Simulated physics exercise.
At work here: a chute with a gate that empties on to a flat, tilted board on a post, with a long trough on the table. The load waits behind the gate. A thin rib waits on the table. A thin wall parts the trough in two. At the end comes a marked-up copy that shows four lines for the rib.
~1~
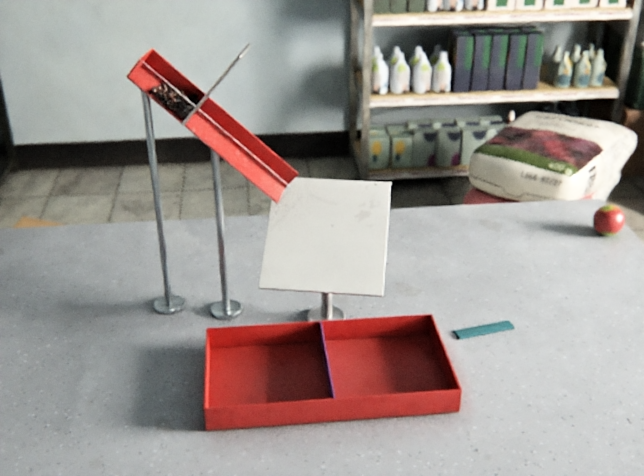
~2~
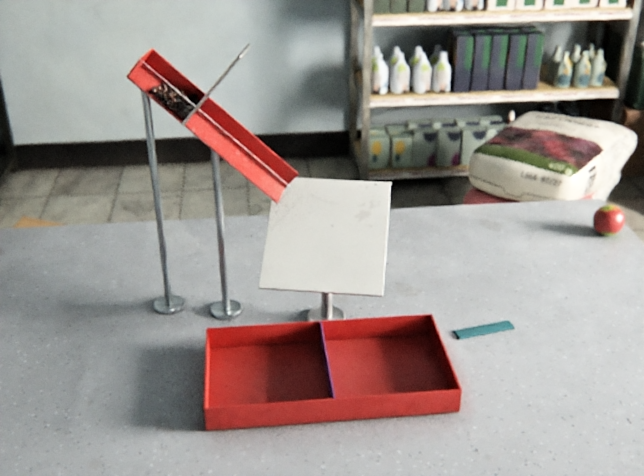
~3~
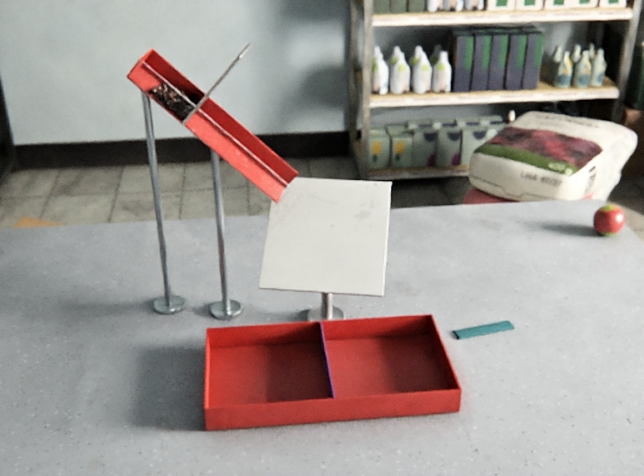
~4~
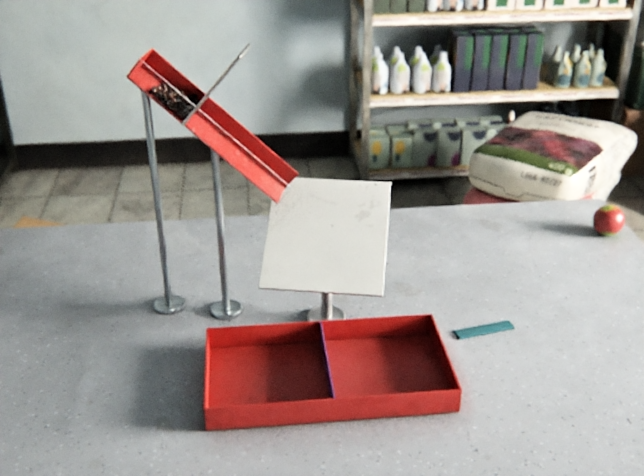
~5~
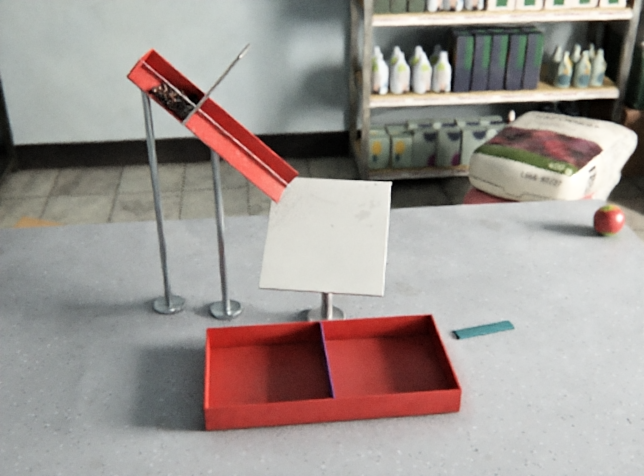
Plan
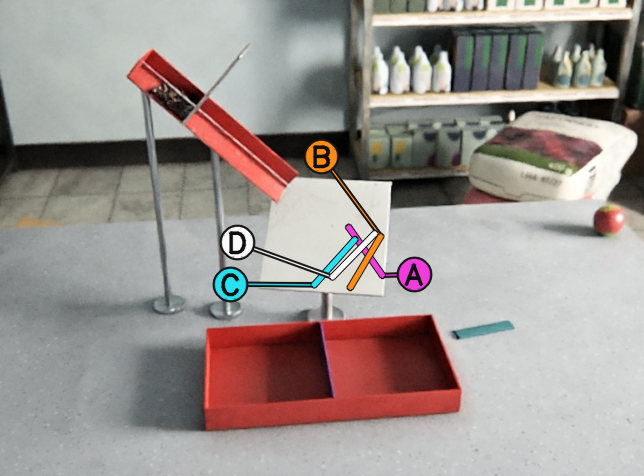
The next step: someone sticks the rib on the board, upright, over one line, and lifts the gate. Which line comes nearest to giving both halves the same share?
Line B does it best.
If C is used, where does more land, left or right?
Left.
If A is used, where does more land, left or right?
Right.
On the marked copy, line A from (348, 227) to (382, 275); line B from (380, 236) to (350, 287); line C from (354, 239) to (314, 284); line D from (374, 233) to (332, 277).
If A is chosen, of what is caught, a small share in the left half, all but a few in the right.
If B is chosen, of what is caught, close to two thirds in the left half, close to a third in the right.
If C is chosen, of what is caught, the bulk in the left half, a small share in the right.
If D is chosen, of what is caught, the bulk in the left half, close to a quarter in the right.
